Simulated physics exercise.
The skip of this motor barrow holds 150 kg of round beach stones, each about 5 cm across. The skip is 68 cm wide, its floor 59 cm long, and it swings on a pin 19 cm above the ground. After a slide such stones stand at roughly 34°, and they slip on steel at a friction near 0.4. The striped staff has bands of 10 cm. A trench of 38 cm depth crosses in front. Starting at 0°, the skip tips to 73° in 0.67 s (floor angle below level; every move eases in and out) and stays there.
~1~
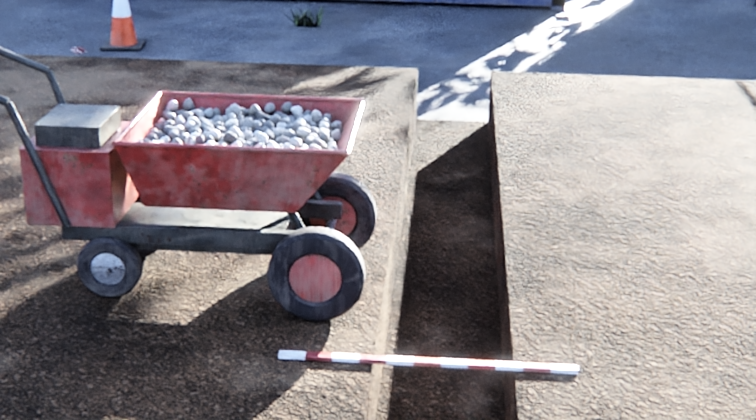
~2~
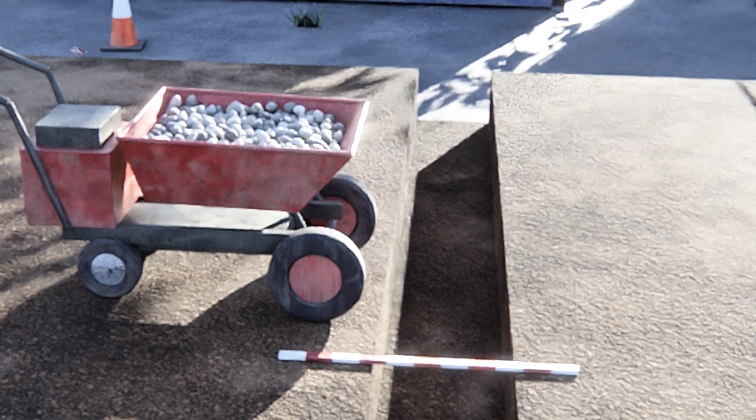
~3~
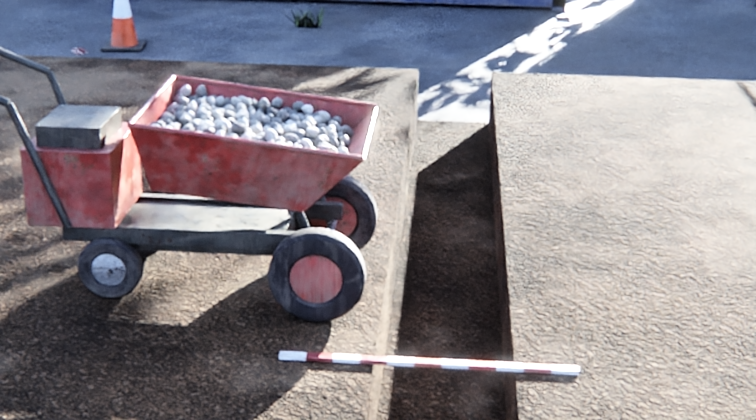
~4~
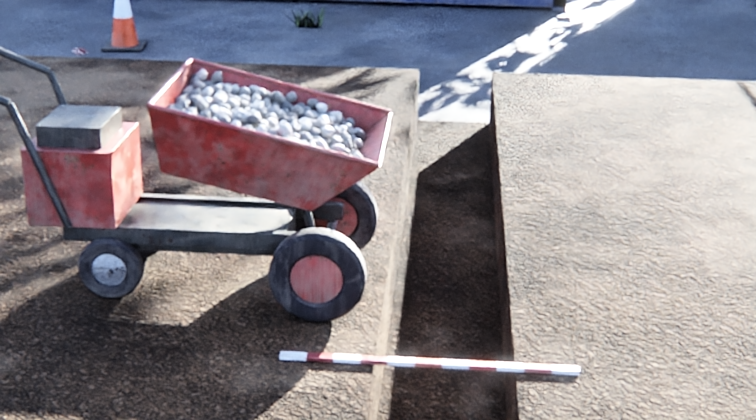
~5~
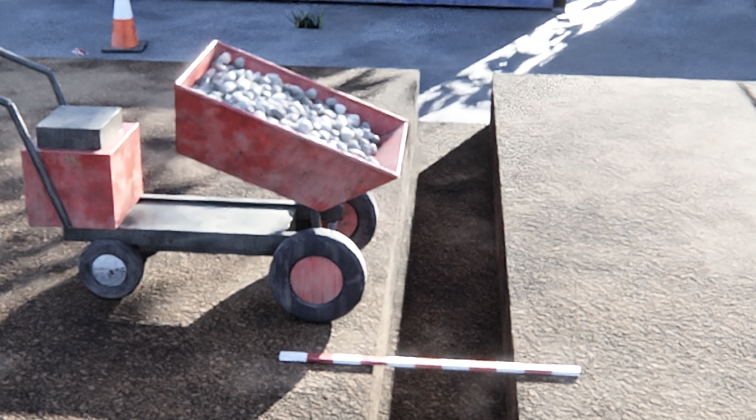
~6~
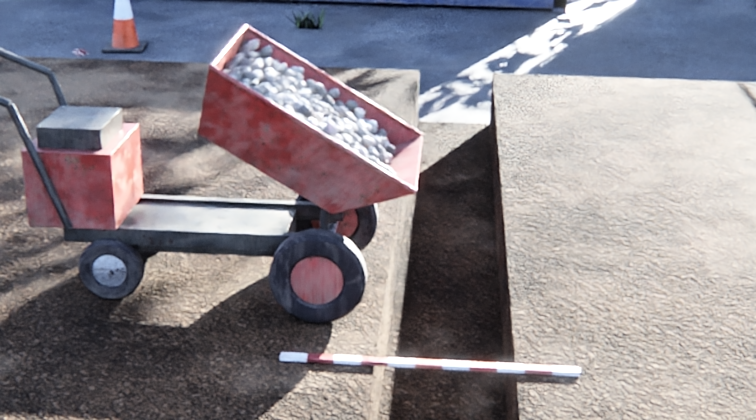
On sunlit rough ground beside a dark trench, a red motor barrow stands at the left with its skip level and full of round pale stones, a striped staff lying in front. The skip swings upward at its left end, its floor slanting steadily steeper toward the trench while the wheels stay still.
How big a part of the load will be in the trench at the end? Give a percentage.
Roughly 39 per cent ends in the trench.
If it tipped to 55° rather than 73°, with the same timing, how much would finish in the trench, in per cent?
In that case some 40 per cent.
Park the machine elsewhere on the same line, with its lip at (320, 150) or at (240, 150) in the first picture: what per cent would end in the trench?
Near 65 per cent from the first place, 100 from the second.
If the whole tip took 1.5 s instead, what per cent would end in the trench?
It would be near 55 per cent.
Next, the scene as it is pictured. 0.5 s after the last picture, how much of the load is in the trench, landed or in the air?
Some 25 per cent.
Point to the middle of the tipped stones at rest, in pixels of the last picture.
Their middle is at about (550, 293).
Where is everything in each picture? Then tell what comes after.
The first frame shows lip at (348, 153), floor tilted 0°, highest stones at (250, 115).
In the second frame, the skip is at 2°, its lip at (353, 155); the top of the load is at (220, 115).
In the third frame, the skip is at 6°, its lip at (364, 159); the top of the load is at (202, 102).
In the fourth frame, the skip is at 13°, its lip at (380, 166); the top of the load is at (203, 85).
The fifth frame shows lip at (397, 177), floor tilted 21°, highest stones at (219, 70).
The sixth frame shows lip at (415, 192), floor tilted 31°, highest stones at (243, 57).
Then, 0.2 s after the last picture the floor is at 61°, 100 % in the skip; the foremost stones are at (446, 211).
Then, 0.5 s after the last picture the floor is at 73°, 57 % in the skip, 23 % in the trench, 20 % past the trench; the foremost stones are at (561, 297).
Then, 0.8 s after the last picture the floor is at 73°, 7 % in the skip, 32 % in the trench, 61 % past the trench; the foremost stones are past the picture's edge.
Then, 2.8 s after the last picture the floor is at 73°, 0 % in the skip, 39 % in the trench, 61 % past the trench; the foremost stones are past the picture's edge.
